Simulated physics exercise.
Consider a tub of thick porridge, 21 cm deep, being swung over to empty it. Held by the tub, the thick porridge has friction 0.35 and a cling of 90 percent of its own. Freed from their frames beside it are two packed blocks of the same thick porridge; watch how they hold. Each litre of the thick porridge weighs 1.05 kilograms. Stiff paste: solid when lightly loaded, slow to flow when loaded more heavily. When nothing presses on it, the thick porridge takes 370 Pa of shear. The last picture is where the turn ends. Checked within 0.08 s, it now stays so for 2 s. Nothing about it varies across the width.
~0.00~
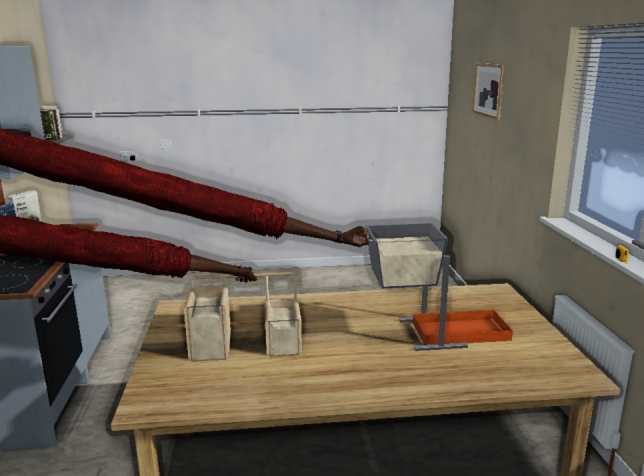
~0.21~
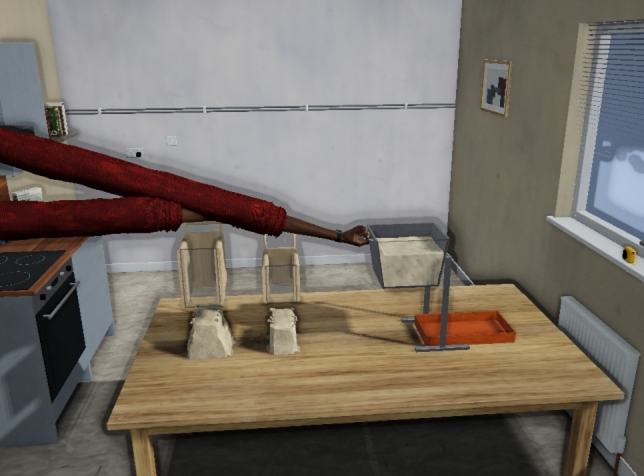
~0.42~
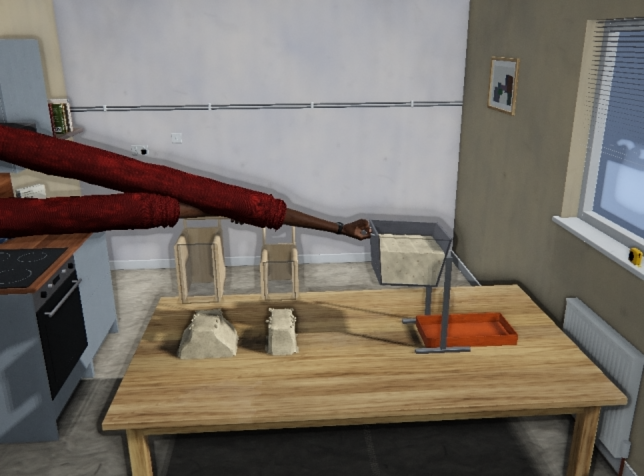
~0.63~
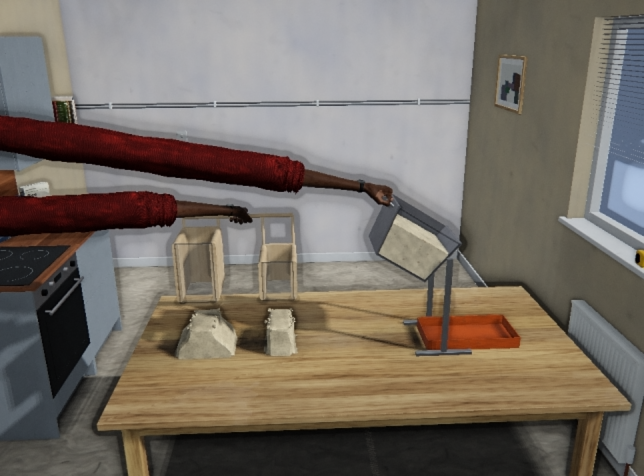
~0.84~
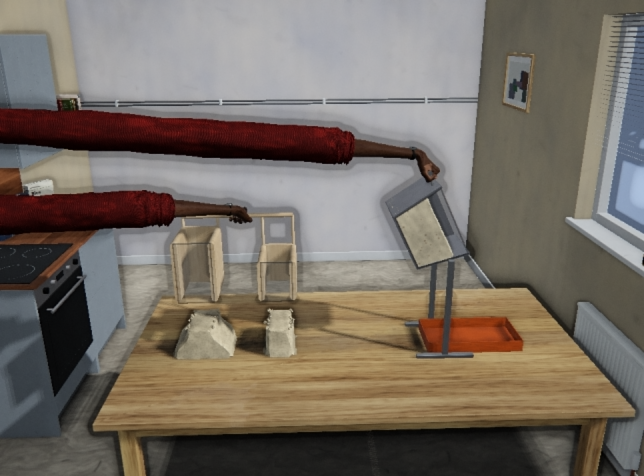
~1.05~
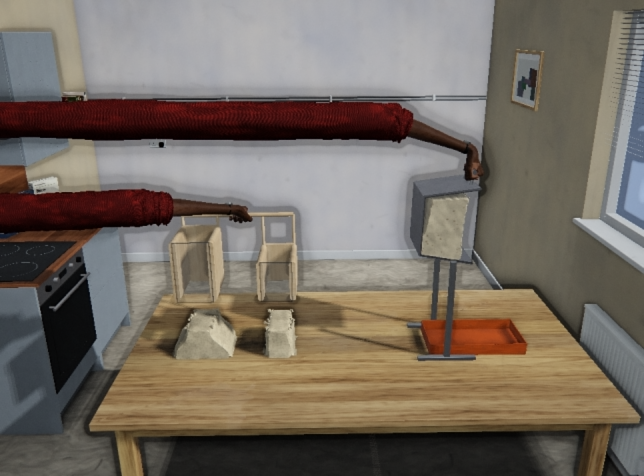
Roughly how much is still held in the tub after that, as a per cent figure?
The amount still held in the tub is about 38 per cent.
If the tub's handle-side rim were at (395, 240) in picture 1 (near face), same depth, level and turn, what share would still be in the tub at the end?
60 %.
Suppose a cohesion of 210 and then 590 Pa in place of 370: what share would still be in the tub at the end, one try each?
30 in a hundred, followed by 50 in a hundred.
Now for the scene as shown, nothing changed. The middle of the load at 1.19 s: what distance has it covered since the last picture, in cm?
Looks like around 7 cm to me.
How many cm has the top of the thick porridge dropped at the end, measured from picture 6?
The top ends up some 16 cm below its level in the last picture.
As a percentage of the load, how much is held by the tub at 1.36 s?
It's something like 45 % of the original load.
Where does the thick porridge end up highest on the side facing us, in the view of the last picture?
Peak location: Approx. (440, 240).
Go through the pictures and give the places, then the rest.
Handle-side rim at (377, 242), tilt 0 degrees; crest of the thick porridge at (408, 254); block heights 21 cm, 14 cm (left to right), in the first frame.
Handle-side rim at (378, 241), tilt 0 degrees; crest of the thick porridge at (409, 254); block heights 17 cm, 13 cm (left to right), in the second frame.
Handle-side rim at (380, 236), tilt 5 degrees; crest of the thick porridge at (384, 251); block heights 15 cm, 13 cm (left to right), in the third frame.
Handle-side rim at (400, 207), tilt 32 degrees; crest of the thick porridge at (394, 224); block heights 14 cm, 13 cm (left to right), in the fourth frame.
Handle-side rim at (442, 189), tilt 65 degrees; crest of the thick porridge at (426, 200); block heights 14 cm, 13 cm (left to right), in the fifth frame.
Handle-side rim at (480, 190), tilt 91 degrees; crest of the thick porridge at (455, 199); block heights 14 cm, 13 cm (left to right), in the sixth frame.
After 1.19 s, the tub is at 91 degrees and holds 88 %.
After 1.36 s, the tub is at 91 degrees and holds 45 %.
After 1.53 s, the tub is at 91 degrees and holds 38 %.
After 1.70 s, the tub is at 91 degrees and holds 38 %.
After 3.05 s, the tub is at 91 degrees and holds 38 %.
